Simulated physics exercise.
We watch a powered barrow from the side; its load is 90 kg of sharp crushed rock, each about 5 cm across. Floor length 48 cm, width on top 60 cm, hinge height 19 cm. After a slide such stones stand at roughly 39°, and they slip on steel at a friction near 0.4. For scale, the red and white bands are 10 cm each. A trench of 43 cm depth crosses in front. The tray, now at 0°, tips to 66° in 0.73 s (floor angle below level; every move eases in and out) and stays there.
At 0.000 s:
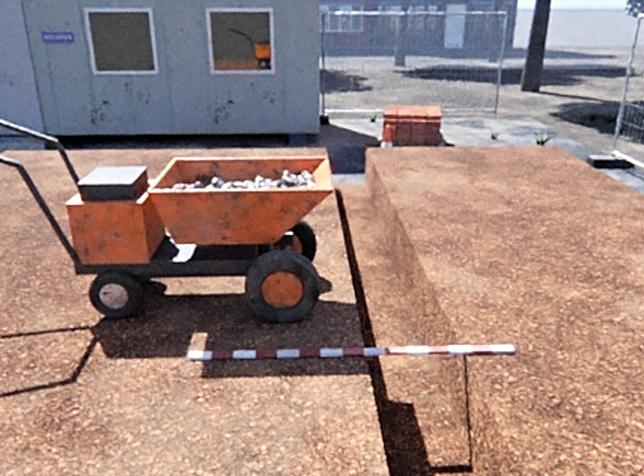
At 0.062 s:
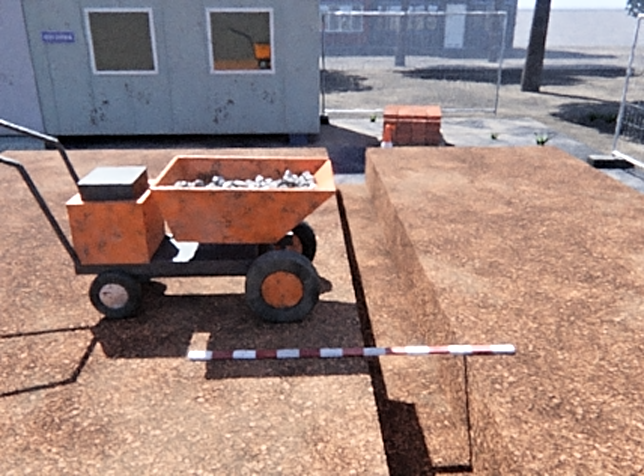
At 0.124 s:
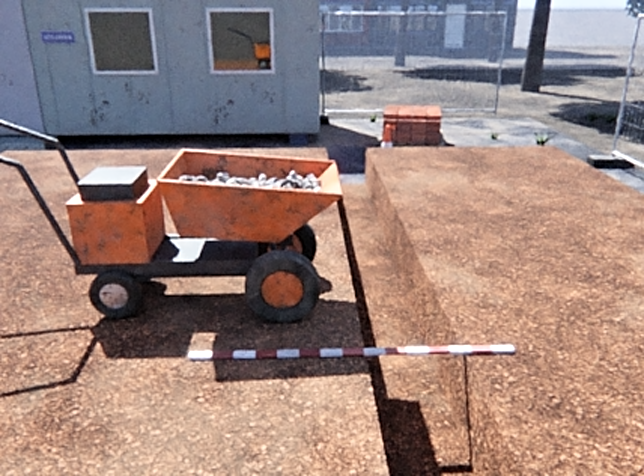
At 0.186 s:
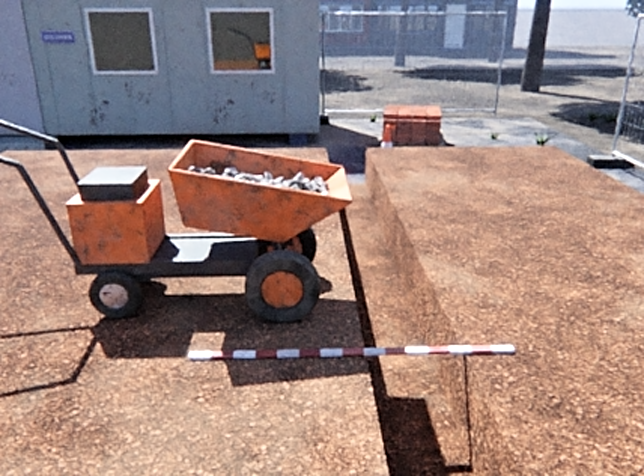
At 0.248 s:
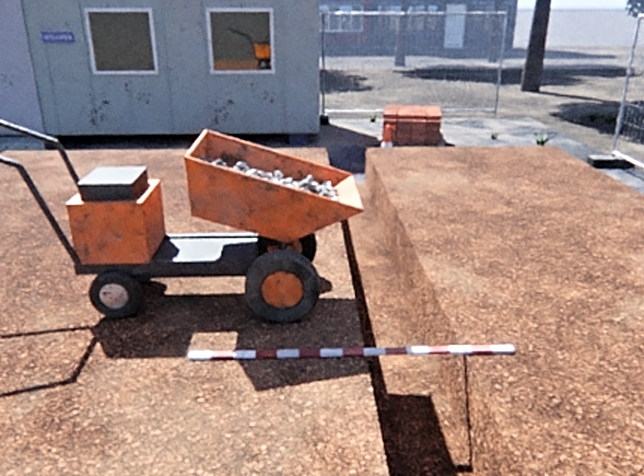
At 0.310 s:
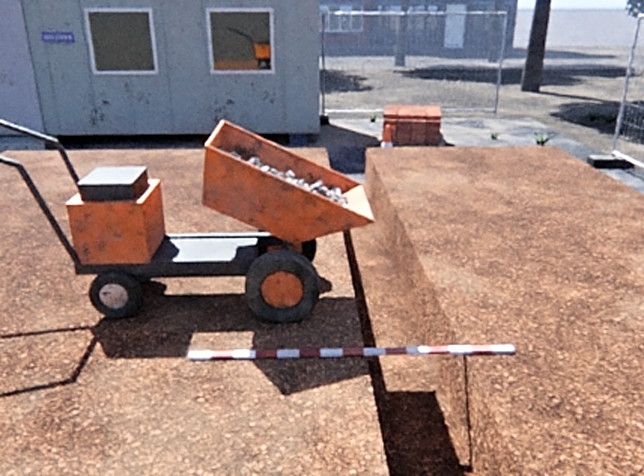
The orange tray of a small wheeled barrow, loaded with grey stones, tilted steadily forward to the right beside a trench, its back end rising while the wheels stayed in place.
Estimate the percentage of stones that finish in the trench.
Some 88 per cent of it.
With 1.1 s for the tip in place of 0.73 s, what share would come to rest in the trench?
In that case some 95 per cent.
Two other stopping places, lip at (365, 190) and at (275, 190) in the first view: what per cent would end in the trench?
Near 55 per cent from the first place, 100 from the second.
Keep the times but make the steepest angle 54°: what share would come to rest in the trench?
In that case some 30 per cent.
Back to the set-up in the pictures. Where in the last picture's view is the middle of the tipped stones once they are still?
Around (410, 347).
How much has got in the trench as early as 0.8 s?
Some 10 per cent.
After 0.6 s the floor is at 56°; 100 % in the tray; the foremost stones are at (372, 245).
After 0.8 s the floor is at 66°; 88 % in the tray, 12 % in the trench; the foremost stones are at (427, 290).
After 1.2 s the floor is at 66°; 36 % in the tray, 52 % in the trench, 12 % past the trench; the foremost stones are at (493, 291).
After 3.1 s the floor is at 66°; 0 % in the tray, 88 % in the trench, 12 % past the trench; the foremost stones are at (523, 293).
